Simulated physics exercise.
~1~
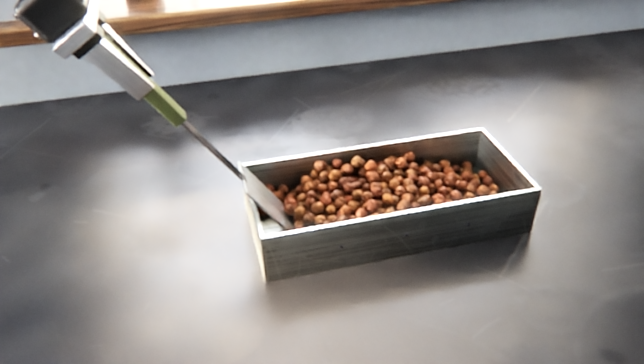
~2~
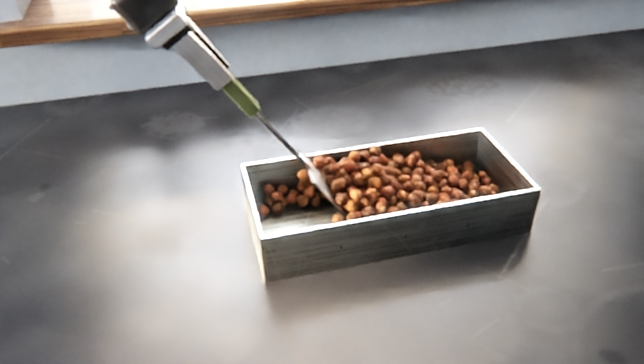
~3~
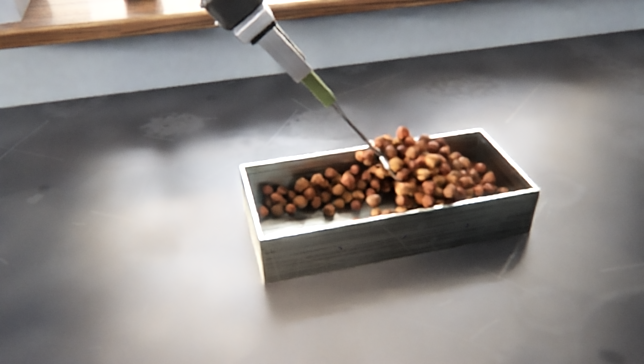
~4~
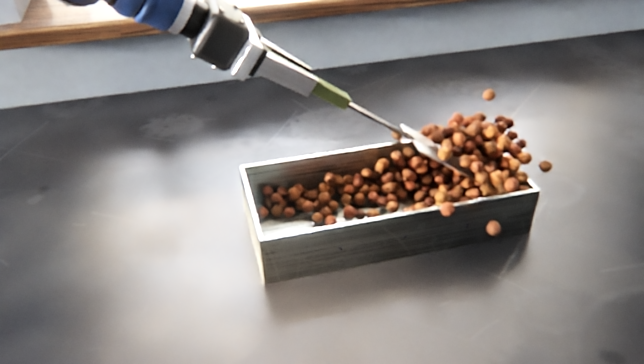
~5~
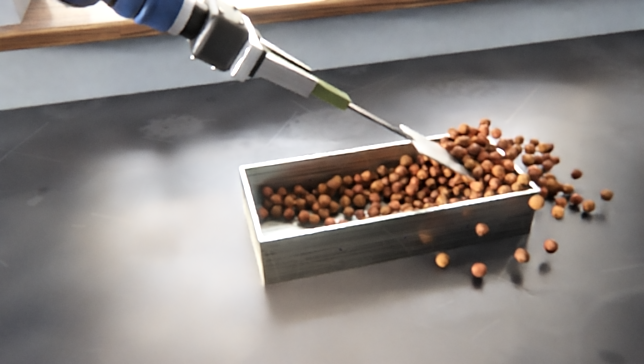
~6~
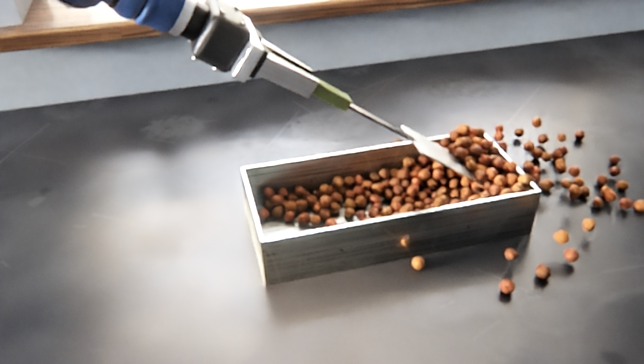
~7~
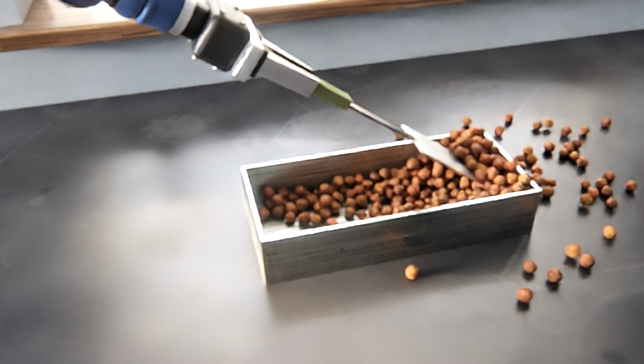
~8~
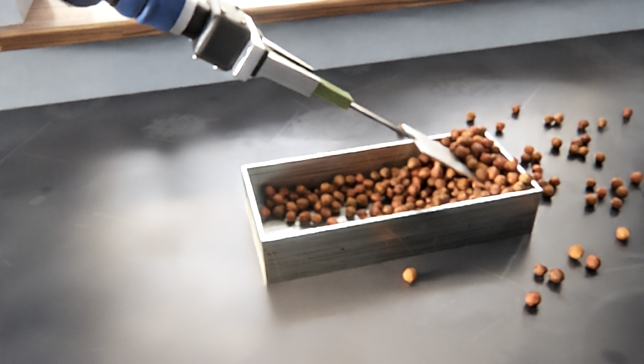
A robot arm pushed a spatula rightward through a trough of hazelnuts, heaping them up at the far end until some spilled over the edges and scattered across the dark table, while most stayed inside with the blade resting against the pile.
